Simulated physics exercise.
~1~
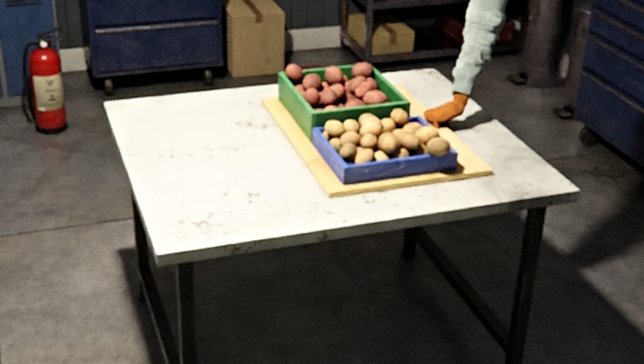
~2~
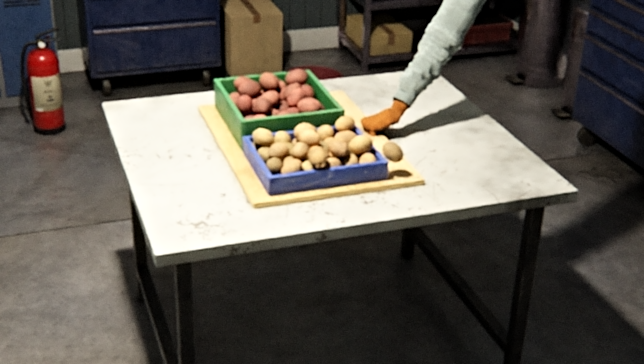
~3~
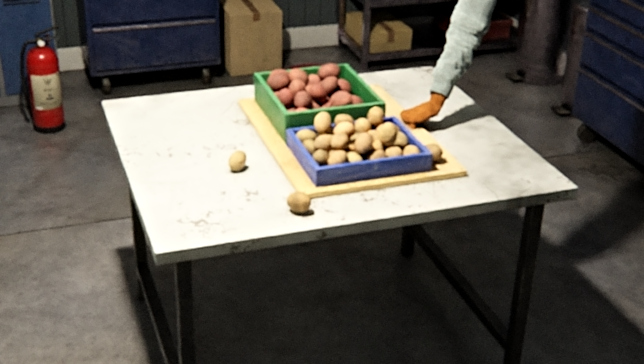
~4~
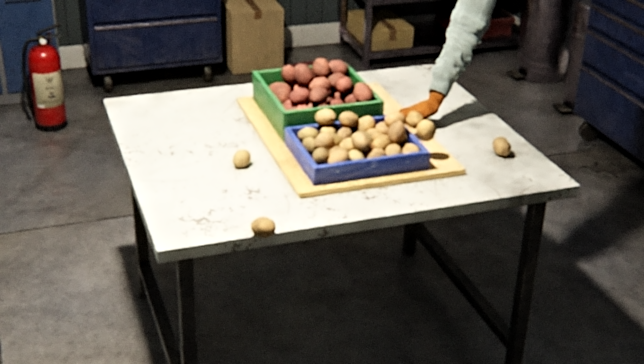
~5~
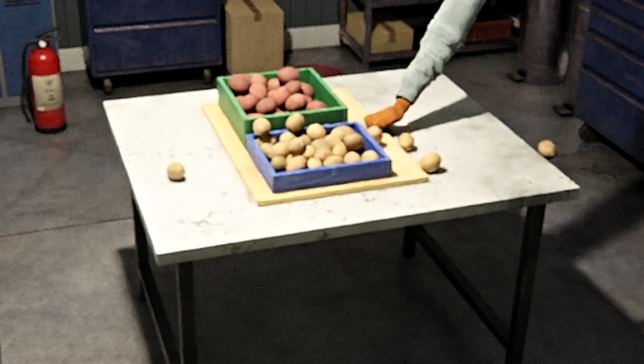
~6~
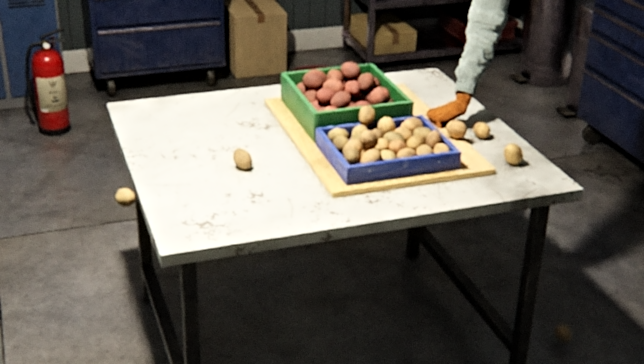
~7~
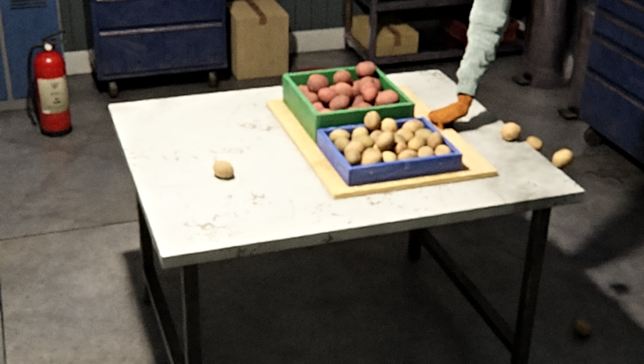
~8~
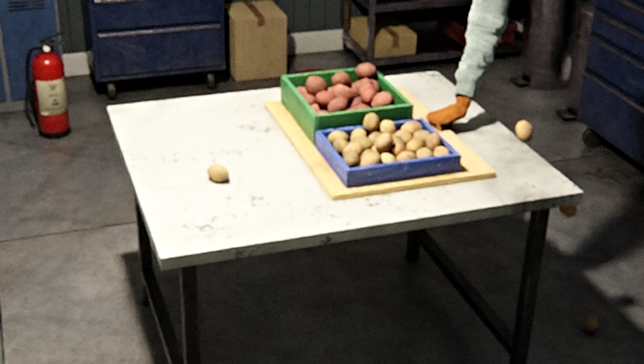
Several potatoes tumbled out of a blue tray as an orange-gloved hand slid it and a green tray of red potatoes left and right across a table; some rolled off the edges, while the red ones stayed in their tray.
